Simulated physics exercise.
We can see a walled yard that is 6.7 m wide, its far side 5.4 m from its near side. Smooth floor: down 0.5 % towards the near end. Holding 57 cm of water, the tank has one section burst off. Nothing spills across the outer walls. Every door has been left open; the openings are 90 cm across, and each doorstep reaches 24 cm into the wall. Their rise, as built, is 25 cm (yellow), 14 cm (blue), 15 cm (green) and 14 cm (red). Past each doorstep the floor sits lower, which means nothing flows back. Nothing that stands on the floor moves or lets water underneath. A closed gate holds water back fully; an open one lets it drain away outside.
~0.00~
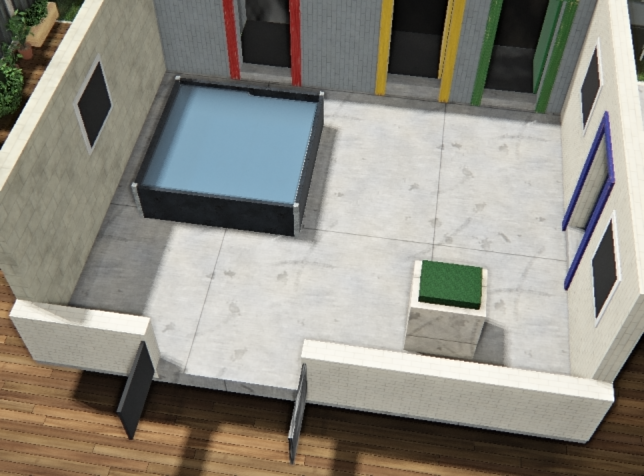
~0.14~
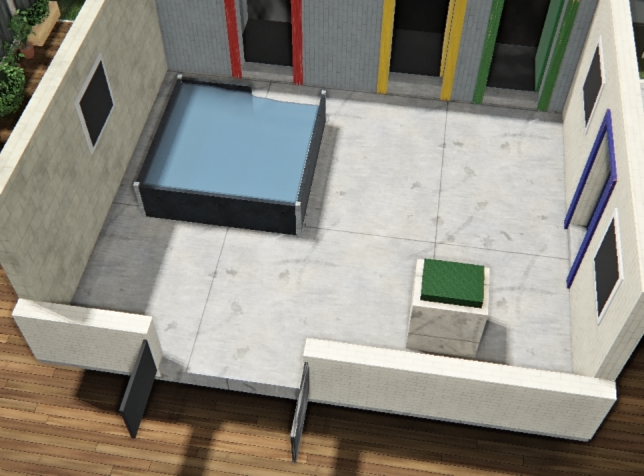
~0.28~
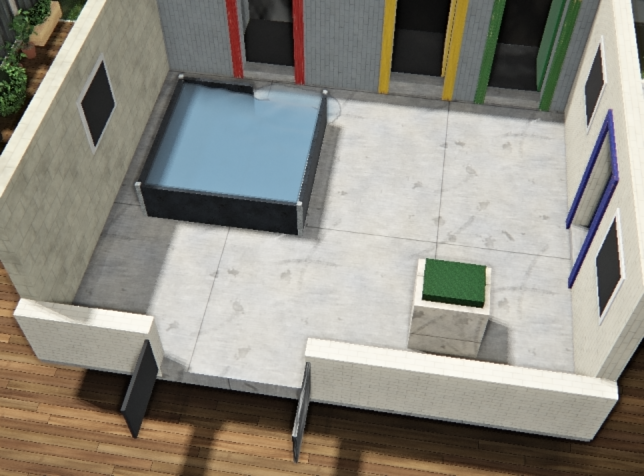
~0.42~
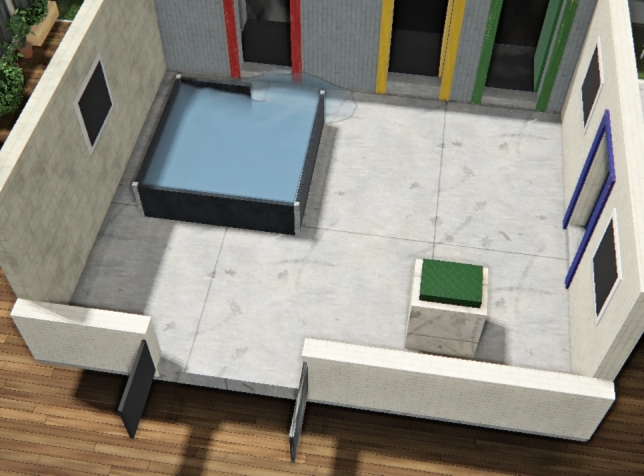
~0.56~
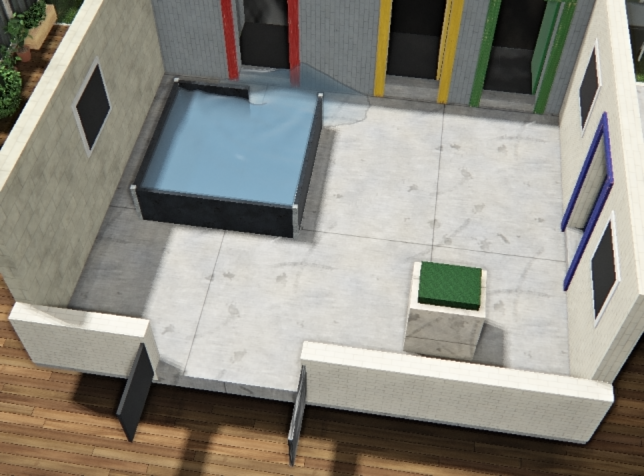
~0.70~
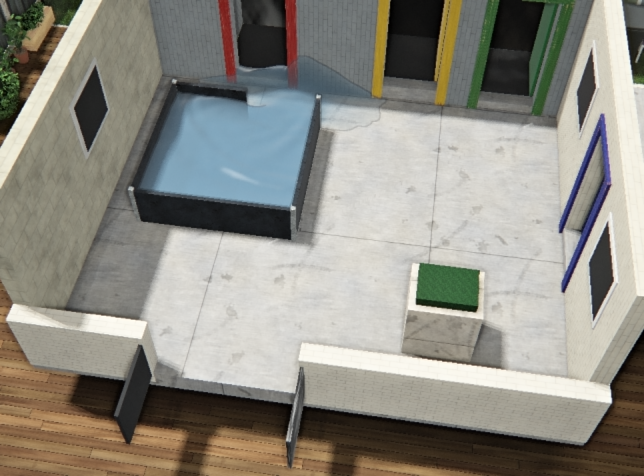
A walled yard with a pale, smooth floor and wooden decking outside is seen from high above its near side. A dark-sided tank of blue water stands at the left, with red, yellow and green doorways behind, a blue one at right, and a green-topped block near the front. Water pours from the tank's far side and spreads thinly rightward along the back wall, while the view shifts very slightly.
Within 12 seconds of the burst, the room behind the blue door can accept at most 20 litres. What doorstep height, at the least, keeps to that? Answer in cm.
I would say about 5.5 cm.
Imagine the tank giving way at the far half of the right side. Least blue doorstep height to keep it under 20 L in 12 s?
Then something near 13.0 cm.
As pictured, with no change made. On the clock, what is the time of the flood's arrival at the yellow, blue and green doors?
Arrives: Yellow 0.9 s / blue 2.8 s / green 1.6 s.
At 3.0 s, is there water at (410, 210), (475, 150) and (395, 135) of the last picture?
First wet through, second wet through, third wet through.
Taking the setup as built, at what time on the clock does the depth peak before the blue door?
The level tops out around 3.6 s.
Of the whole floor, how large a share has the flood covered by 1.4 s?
Some 15 in a hundred.
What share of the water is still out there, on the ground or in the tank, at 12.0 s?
Water still present: Approx. 82 %.
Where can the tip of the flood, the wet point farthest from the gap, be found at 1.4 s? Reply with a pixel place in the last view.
The farthest wet point sits near (467, 113).
After 1.4 s water covers 15 % of the floor, deepest (46 cm) near (296, 95); it has not reached the blue door.
After 3.0 s water covers 40 % of the floor, deepest (31 cm) near (296, 95); 8 cm at the blue door, 0 litres in over its 14 cm doorstep.
After 12.0 s water covers 95 % of the floor, deepest (13 cm) near (52, 342); 7 cm at the blue door, 0 litres in over its 14 cm doorstep.
At the blue door as built, the water arrived by 2.9 s and peaked near 11 cm at 3.6 s.
With a doorstep of 4.5 cm, 34 litres would have come in within the 12 s; with 6 cm, 16 litres. So under 20 litres takes about 5.5 cm.
